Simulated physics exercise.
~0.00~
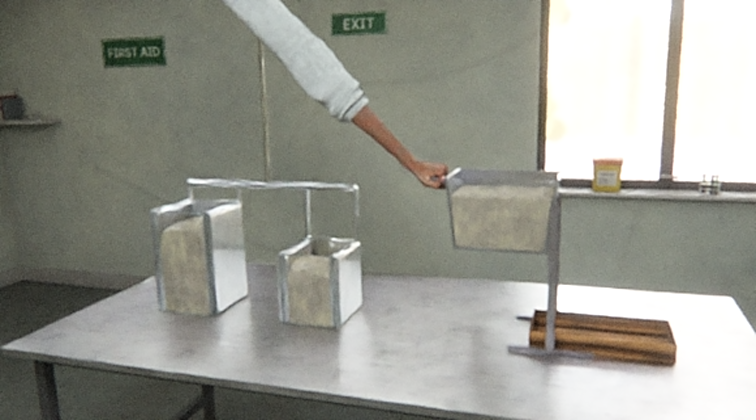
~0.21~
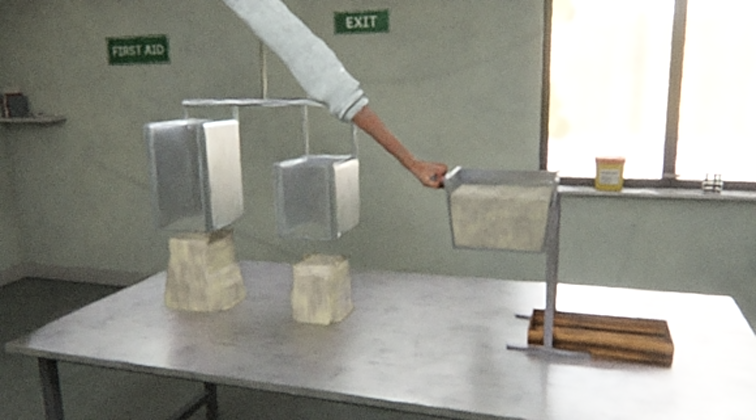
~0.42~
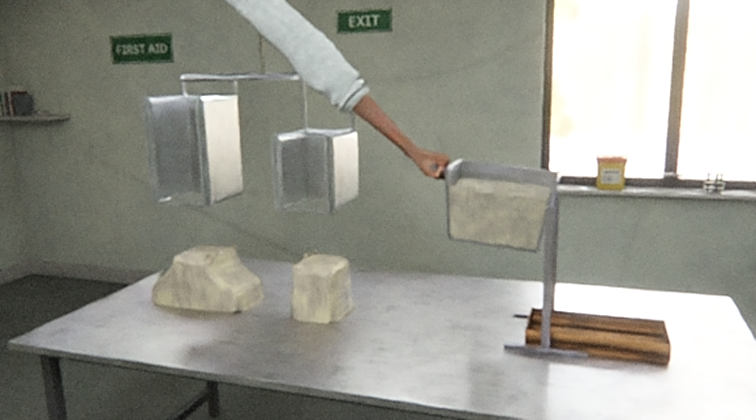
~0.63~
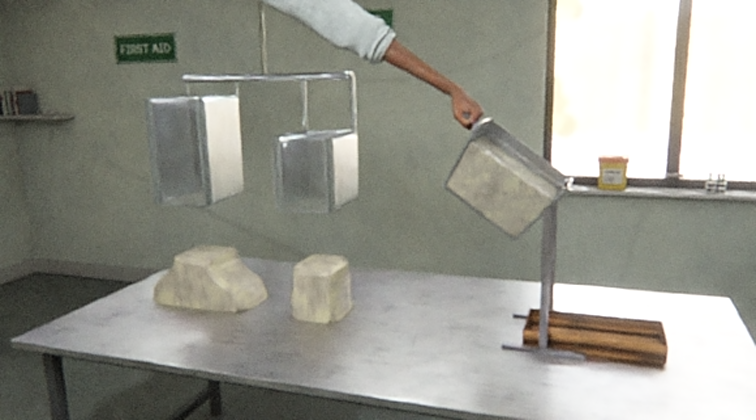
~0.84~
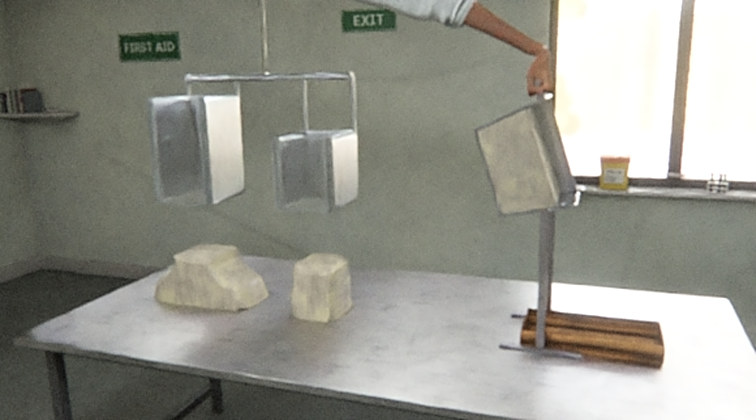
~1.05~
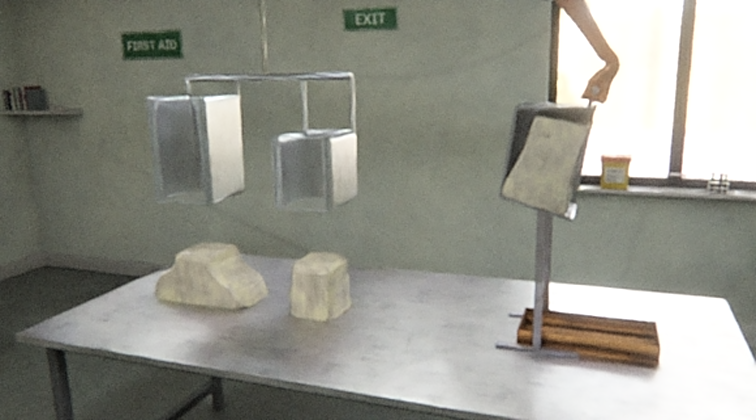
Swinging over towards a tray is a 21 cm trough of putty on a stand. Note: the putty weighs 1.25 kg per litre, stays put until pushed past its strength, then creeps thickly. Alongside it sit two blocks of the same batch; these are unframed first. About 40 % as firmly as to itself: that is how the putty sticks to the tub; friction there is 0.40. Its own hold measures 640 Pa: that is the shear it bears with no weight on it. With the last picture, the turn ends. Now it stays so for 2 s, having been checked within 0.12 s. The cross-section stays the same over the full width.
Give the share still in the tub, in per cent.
0 %.
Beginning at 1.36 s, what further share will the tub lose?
Roughly 20 %.
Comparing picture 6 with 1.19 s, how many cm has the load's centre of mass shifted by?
Shift: Some 10 cm.
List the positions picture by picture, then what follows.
In the first frame, handle-side rim at (448, 178), tilt 0 degrees; highest point of the putty at (493, 197); test blocks 31 cm, 20 cm high (left to right).
In the second frame, handle-side rim at (447, 178), tilt 0 degrees; highest point of the putty at (491, 197); test blocks 27 cm, 19 cm high (left to right).
In the third frame, handle-side rim at (448, 169), tilt 5 degrees; highest point of the putty at (454, 188); test blocks 19 cm, 19 cm high (left to right).
In the fourth frame, handle-side rim at (480, 125), tilt 36 degrees; highest point of the putty at (474, 144); test blocks 19 cm, 19 cm high (left to right).
In the fifth frame, handle-side rim at (545, 101), tilt 72 degrees; highest point of the putty at (527, 112); test blocks 19 cm, 19 cm high (left to right).
In the sixth frame, handle-side rim at (595, 112), tilt 99 degrees; highest point of the putty at (541, 117); test blocks 19 cm, 19 cm high (left to right).
By 1.19 s, the tub is at 99 degrees and holds 59 %.
By 1.36 s, the tub is at 99 degrees and holds 21 %.
By 1.53 s, the tub is at 99 degrees and holds 0 %.
By 1.70 s, the tub is at 99 degrees and holds 0 %.
By 3.05 s, at the end, the tub is at 99 degrees and holds 0 %.
